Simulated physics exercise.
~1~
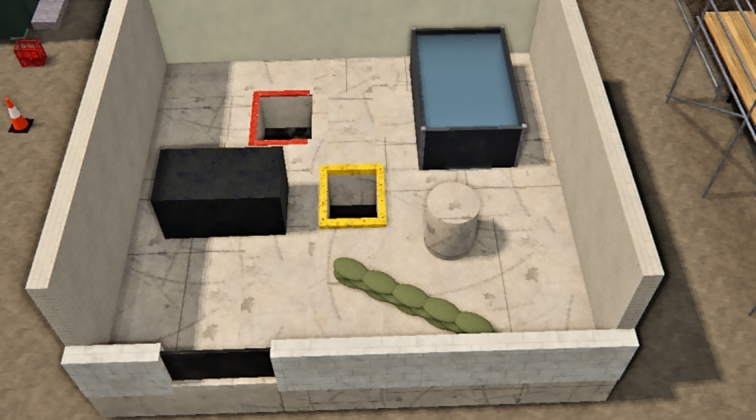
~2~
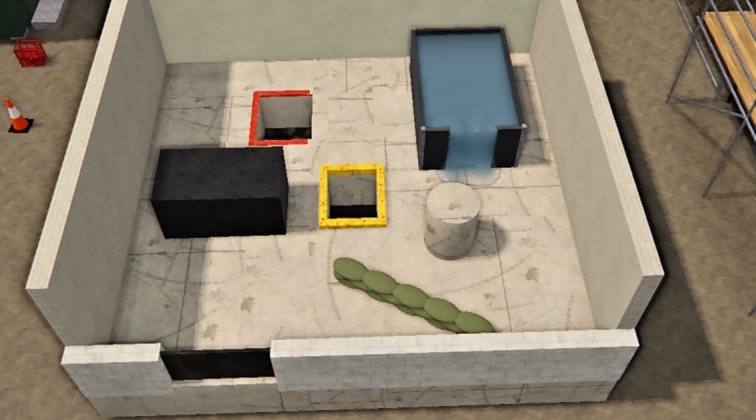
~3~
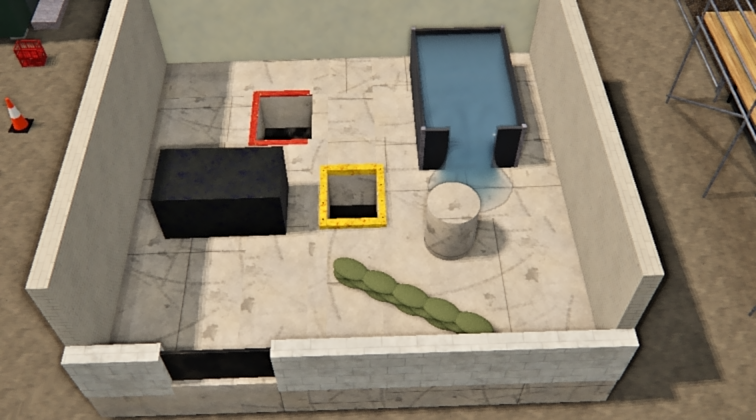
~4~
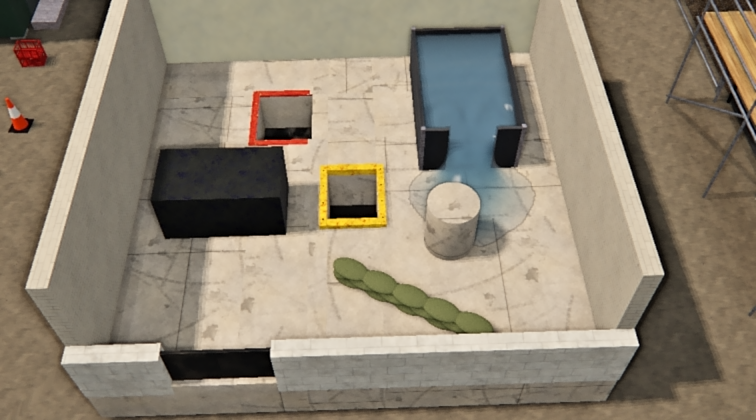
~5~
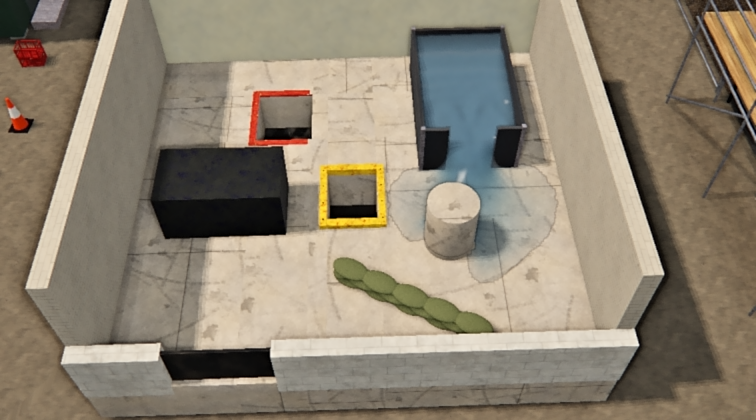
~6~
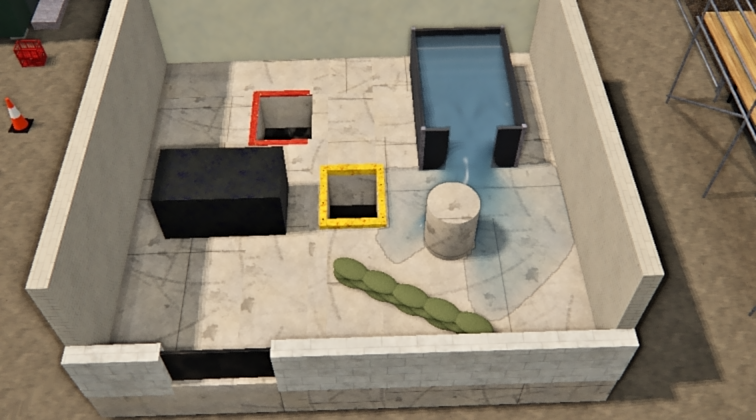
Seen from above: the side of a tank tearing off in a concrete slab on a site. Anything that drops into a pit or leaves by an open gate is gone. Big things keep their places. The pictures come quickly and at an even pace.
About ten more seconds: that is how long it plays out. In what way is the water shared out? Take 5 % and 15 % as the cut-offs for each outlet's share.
In the end, the gate ends up with less than 5 %, the red pit ends up with less than 5 %, the yellow pit ends up with 5 to 15 %.
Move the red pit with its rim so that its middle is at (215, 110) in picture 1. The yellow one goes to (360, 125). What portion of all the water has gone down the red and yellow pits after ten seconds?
Of the total, the red pit holds 10 per cent and the yellow pit 0 per cent.
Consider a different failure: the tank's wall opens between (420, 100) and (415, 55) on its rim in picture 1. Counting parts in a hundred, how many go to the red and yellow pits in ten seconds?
Red 60 %, yellow 2 %.
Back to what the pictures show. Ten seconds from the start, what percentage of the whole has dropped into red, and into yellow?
4 in a hundred, then 10 in a hundred.
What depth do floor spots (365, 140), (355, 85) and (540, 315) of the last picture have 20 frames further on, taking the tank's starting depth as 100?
Going in order, that's 0, 0 and 25 %.
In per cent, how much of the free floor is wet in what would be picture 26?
I'd say 55 per cent.
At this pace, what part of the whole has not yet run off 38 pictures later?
About 92 per cent.
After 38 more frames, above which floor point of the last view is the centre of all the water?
Close to pixel (411, 211).
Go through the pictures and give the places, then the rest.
The first frame shows still water in the open tank at (465, 79).
In the second frame, the front is at a hidden place, out from the gap at (470, 152).
In the third frame, the front is at a hidden place, out from the gap at (470, 154).
In the fourth frame, water pours out at (469, 155) and has run to (479, 243).
In the fifth frame, the front is at (492, 276), out from the gap at (469, 155).
In the sixth frame, the front is at (501, 311), out from the gap at (470, 155).
A moment on, water covers 25 % of the floor; the gate 0 %, the red pit 0 %, the yellow pit 1 %.
Next, water covers 35 % of the floor; the gate 0 %, the red pit 0 %, the yellow pit 3 %.
Then, water covers 55 % of the floor; the gate 0 %, the red pit 0 %, the yellow pit 5 %.
Later, water covers 70 % of the floor; the gate 0 %, the red pit 0 %, the yellow pit 8 %.
In the end, water covers 90 % of the floor; the gate 0 %, the red pit 3 %, the yellow pit 11 %.
